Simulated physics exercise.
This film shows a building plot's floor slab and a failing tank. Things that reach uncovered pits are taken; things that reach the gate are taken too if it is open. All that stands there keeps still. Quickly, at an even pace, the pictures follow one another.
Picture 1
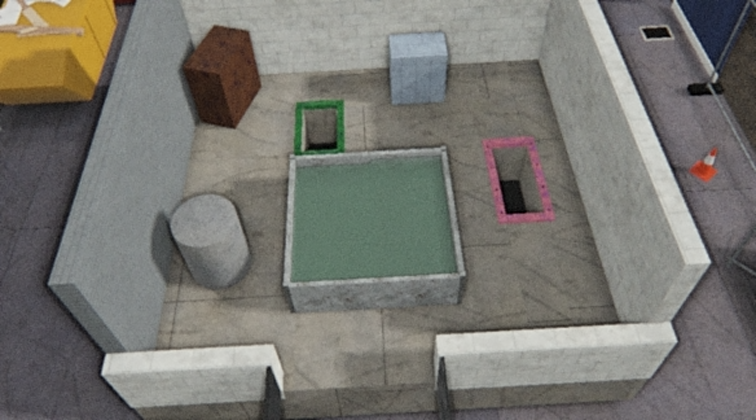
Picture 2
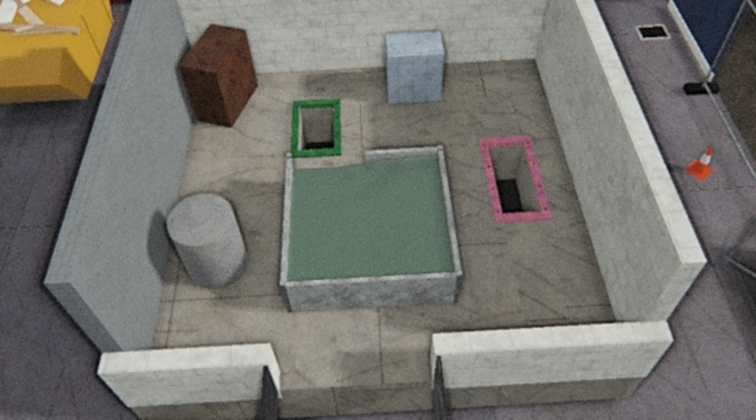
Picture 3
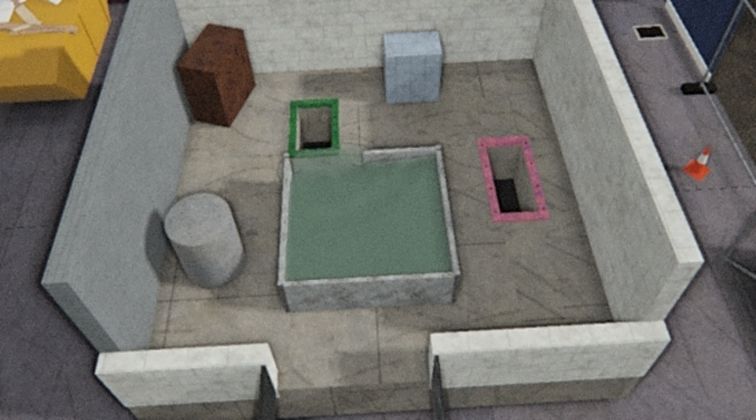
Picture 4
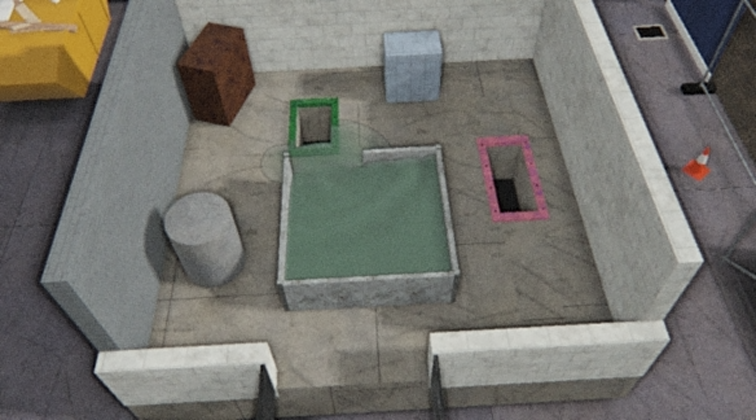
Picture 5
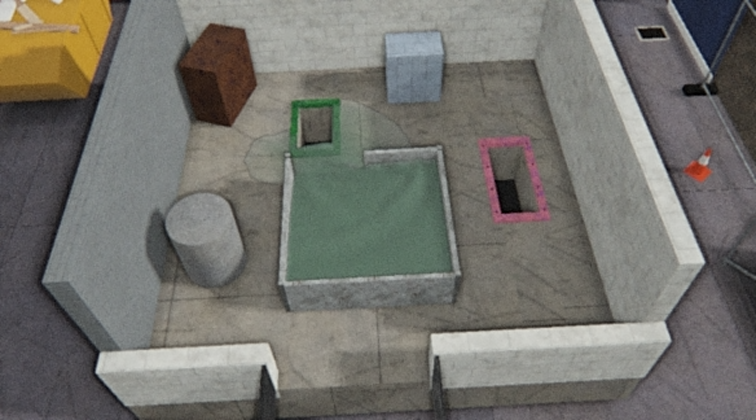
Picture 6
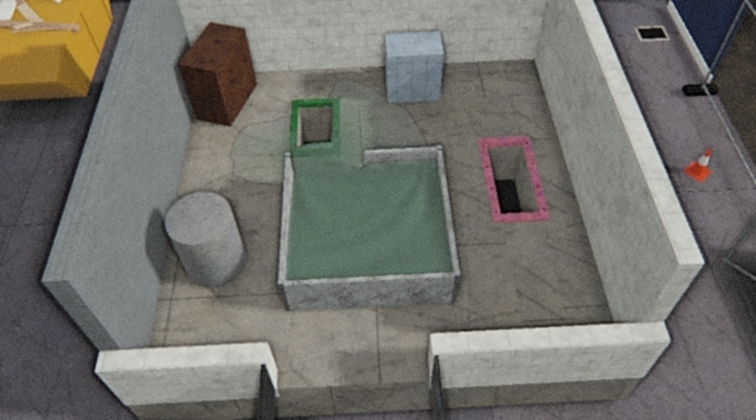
The clip opens on a walled concrete plot where an open tank of greenish water sits whole between green-rimmed and pink-rimmed pits. A gap appears in the tank's far side, and water pours out, spreading in a thin, widening sheet around the green-rimmed pit while the surrounding objects stay still.
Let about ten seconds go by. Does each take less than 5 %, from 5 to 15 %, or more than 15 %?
At the end, gate: Short of a twentieth. Green pit: Upwards of fifteen per cent. Pink pit: Short of a twentieth.
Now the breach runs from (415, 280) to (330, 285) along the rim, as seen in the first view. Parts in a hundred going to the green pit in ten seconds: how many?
The green pit gets 0 per cent.
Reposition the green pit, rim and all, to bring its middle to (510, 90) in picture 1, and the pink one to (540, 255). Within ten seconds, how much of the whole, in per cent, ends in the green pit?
Note: Green pit, 10 percent.
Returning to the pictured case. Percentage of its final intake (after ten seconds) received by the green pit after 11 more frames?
That share would be near 45 %.
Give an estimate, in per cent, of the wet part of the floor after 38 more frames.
Close to 65 in a hundred, I think.
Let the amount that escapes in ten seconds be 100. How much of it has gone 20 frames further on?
I'd estimate some 60 per cent.
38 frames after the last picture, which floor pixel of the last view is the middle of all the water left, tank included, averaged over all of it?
Around pixel (345, 173).
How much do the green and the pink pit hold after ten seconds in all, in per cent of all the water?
That's 36 per cent for the first and 0 per cent for the second.
A moment on, water covers 20 % of the floor; the gate 0 %, the green pit 9 %, the pink pit 0 %.
Next, water covers 35 % of the floor; the gate 0 %, the green pit 16 %, the pink pit 0 %.
Then, water covers 50 % of the floor; the gate 0 %, the green pit 23 %, the pink pit 0 %.
Later, water covers 65 % of the floor; the gate 0 %, the green pit 31 %, the pink pit 0 %.
In the end, water covers 90 % of the floor; the gate 1 %, the green pit 37 %, the pink pit 0 %.
